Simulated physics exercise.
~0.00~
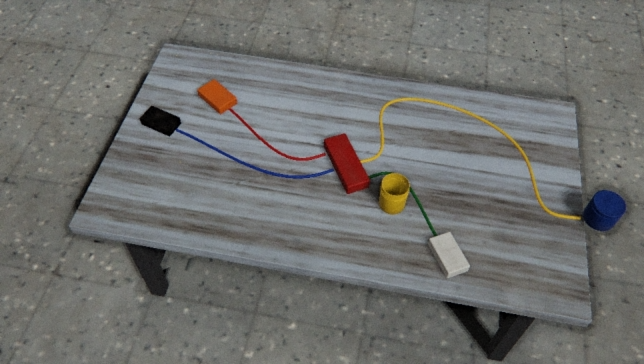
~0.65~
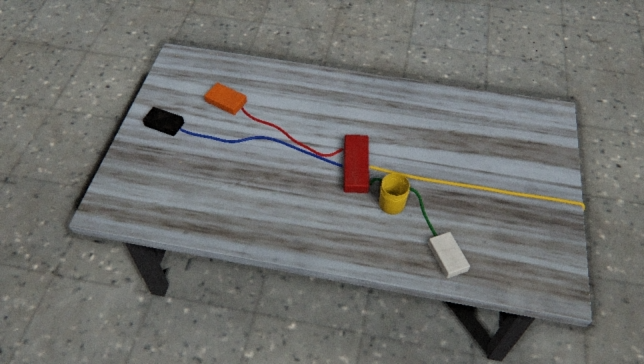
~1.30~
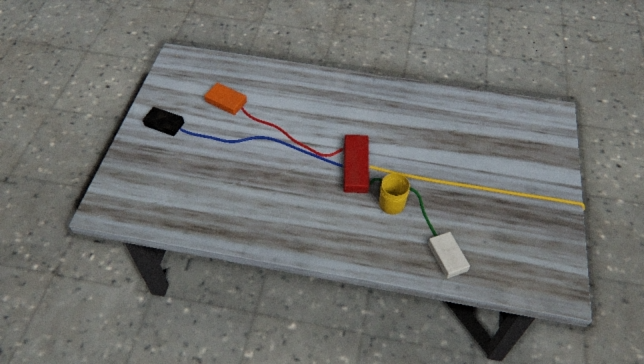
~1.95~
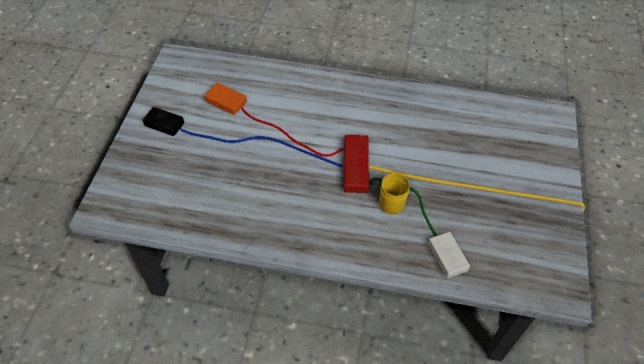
On a side table, a blue speaker drops over the edge, tugging the red strip right.
